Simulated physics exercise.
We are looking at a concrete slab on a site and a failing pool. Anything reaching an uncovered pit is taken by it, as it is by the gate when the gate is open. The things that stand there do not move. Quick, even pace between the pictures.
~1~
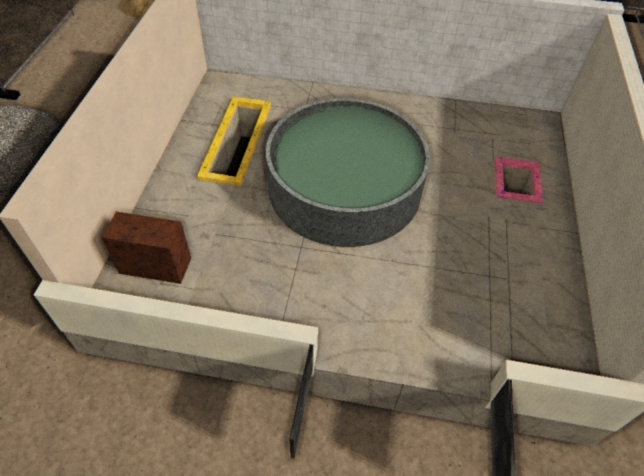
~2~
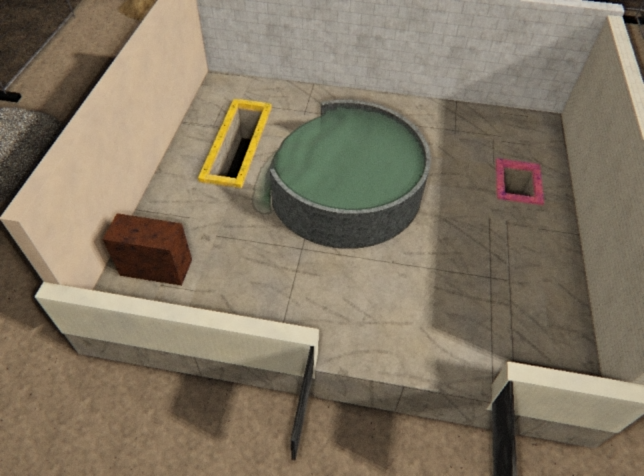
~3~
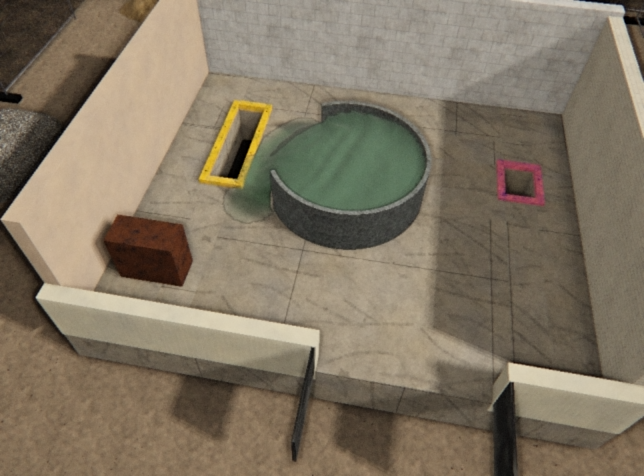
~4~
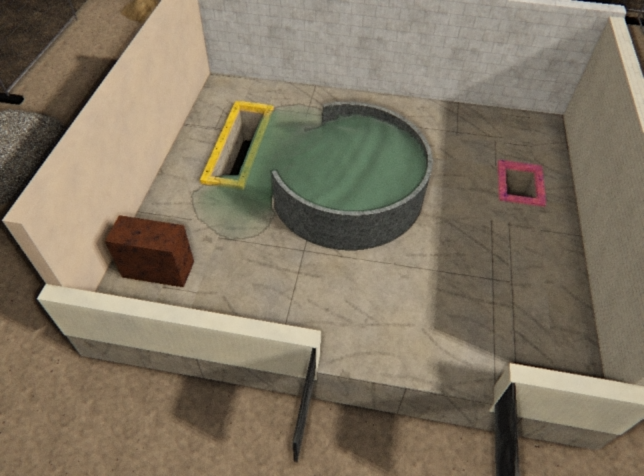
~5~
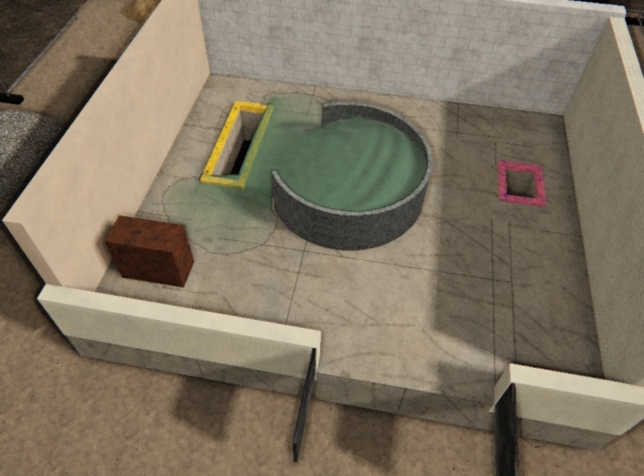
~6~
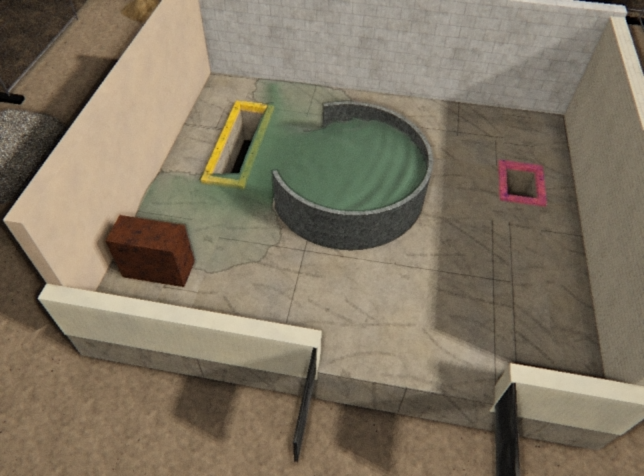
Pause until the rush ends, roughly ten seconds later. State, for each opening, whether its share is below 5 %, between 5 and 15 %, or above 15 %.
At the end, the gate never reaches five per cent. The pink pit never reaches five per cent. The yellow pit clears fifteen per cent.
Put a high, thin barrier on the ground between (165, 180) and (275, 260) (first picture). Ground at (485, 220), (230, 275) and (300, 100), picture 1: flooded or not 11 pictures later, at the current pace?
In the order you listed them: Unsoaked, unsoaked, soaked.
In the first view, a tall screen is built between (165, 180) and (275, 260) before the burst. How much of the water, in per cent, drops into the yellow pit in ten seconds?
Parts in a hundred: Yellow 55.
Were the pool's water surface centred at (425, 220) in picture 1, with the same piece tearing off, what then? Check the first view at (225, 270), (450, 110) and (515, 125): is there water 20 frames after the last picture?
Location one: Soaked; location two: Bone dry; location three: Bone dry.
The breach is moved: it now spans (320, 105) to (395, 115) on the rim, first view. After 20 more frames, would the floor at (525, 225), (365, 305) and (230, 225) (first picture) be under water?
Going point by point: Waterlogged, left unwetted, left unwetted.
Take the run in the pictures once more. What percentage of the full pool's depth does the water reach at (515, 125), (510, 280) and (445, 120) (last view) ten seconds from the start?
In the order asked, some 6, 4 and 2 in a hundred.
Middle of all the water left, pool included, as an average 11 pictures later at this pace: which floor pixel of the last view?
That comes out near (289, 177).
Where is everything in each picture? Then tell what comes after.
The first frame shows still water in the pool at (348, 153).
In the second frame, the front is at (262, 210), out from the gap at (281, 153).
In the third frame, water pours out at (282, 158) and has run to a hidden place.
In the fourth frame, the front is at (298, 107), out from the gap at (283, 160).
In the fifth frame, water pours out at (283, 160) and has run to a hidden place.
In the sixth frame, water pours out at (284, 160) and has run to a hidden place.
A moment on, water covers 20 % of the floor; the gate 0 %, the pink pit 0 %, the yellow pit 18 %.
Next, water covers 30 % of the floor; the gate 0 %, the pink pit 0 %, the yellow pit 31 %.
Then, water covers 50 % of the floor; the gate 0 %, the pink pit 0 %, the yellow pit 40 %.
Later, water covers 80 % of the floor; the gate 0 %, the pink pit 0 %, the yellow pit 46 %.
In the end, water covers 95 % of the floor; the gate 2 %, the pink pit 0 %, the yellow pit 47 %.
